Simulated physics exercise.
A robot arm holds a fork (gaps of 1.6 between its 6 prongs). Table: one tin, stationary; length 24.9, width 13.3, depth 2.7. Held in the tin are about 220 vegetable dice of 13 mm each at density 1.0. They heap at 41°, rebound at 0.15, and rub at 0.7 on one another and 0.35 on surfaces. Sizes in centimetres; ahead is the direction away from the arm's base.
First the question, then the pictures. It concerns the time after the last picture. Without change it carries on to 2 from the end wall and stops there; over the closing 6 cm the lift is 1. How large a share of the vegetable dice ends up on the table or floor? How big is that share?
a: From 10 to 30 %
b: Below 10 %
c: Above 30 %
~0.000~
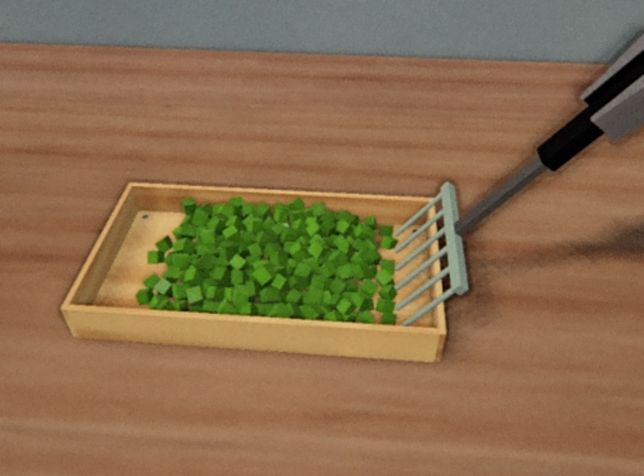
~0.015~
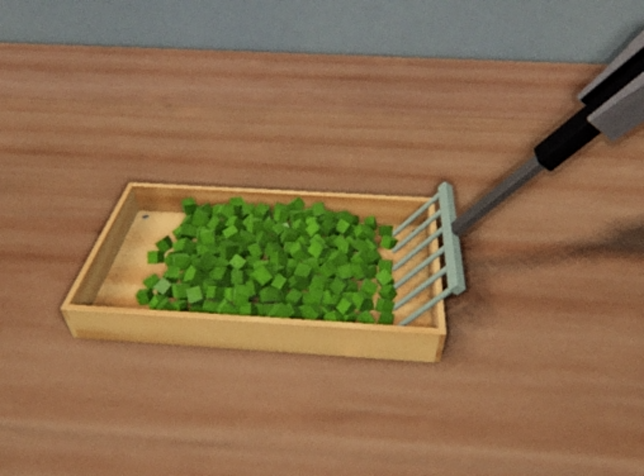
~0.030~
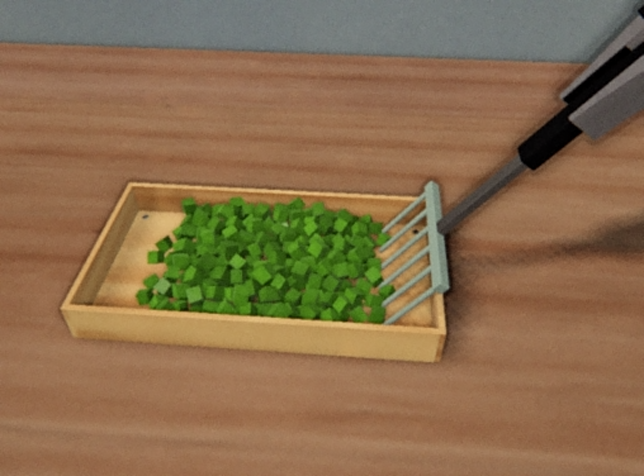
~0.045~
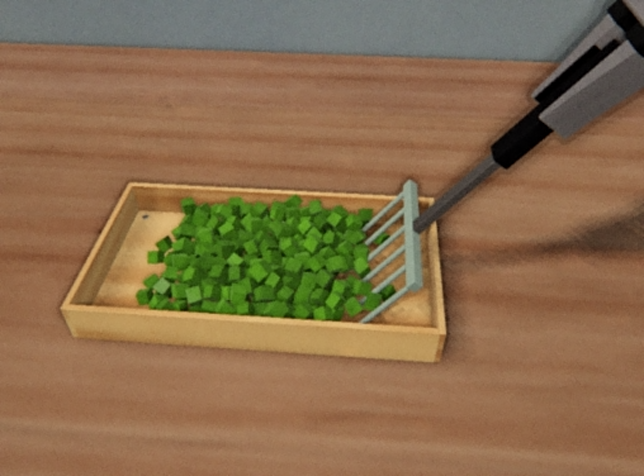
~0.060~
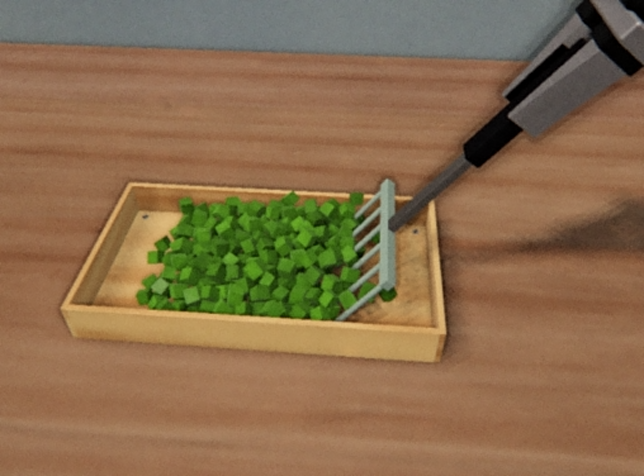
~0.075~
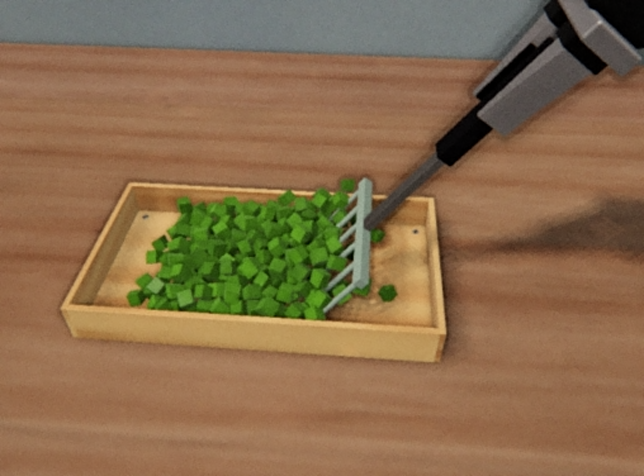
c, above 30 %.
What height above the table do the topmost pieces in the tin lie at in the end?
Roughly 4.0 centimetres.
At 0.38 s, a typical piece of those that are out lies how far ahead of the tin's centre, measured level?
Around 22 cm.
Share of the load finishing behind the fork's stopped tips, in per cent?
Some 40 %.
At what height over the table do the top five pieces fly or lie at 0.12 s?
They are around 6 cm above the table.
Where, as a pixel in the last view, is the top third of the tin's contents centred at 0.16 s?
(199, 225).
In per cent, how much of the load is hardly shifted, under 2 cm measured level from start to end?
I'd say something near 10 percent.
After 0.12 s, sloping 54°, highest piece 7 above the table; 219 in the tin, 2 in flight or on the tool.
After 0.16 s, sloping 54°, highest piece 8 above the table; 215 in the tin, 6 in flight or on the tool.
After 0.38 s, sloping 54°, highest piece 15 above the table; 115 in the tin, 73 on the table or floor, 33 in flight or on the tool.
After 1.08 s, sloping 54°, highest piece 4 above the table; 115 in the tin, 106 on the table or floor.
In the end, 115 in the tin, 106 on the table or floor. That is 48 % on the table or floor.
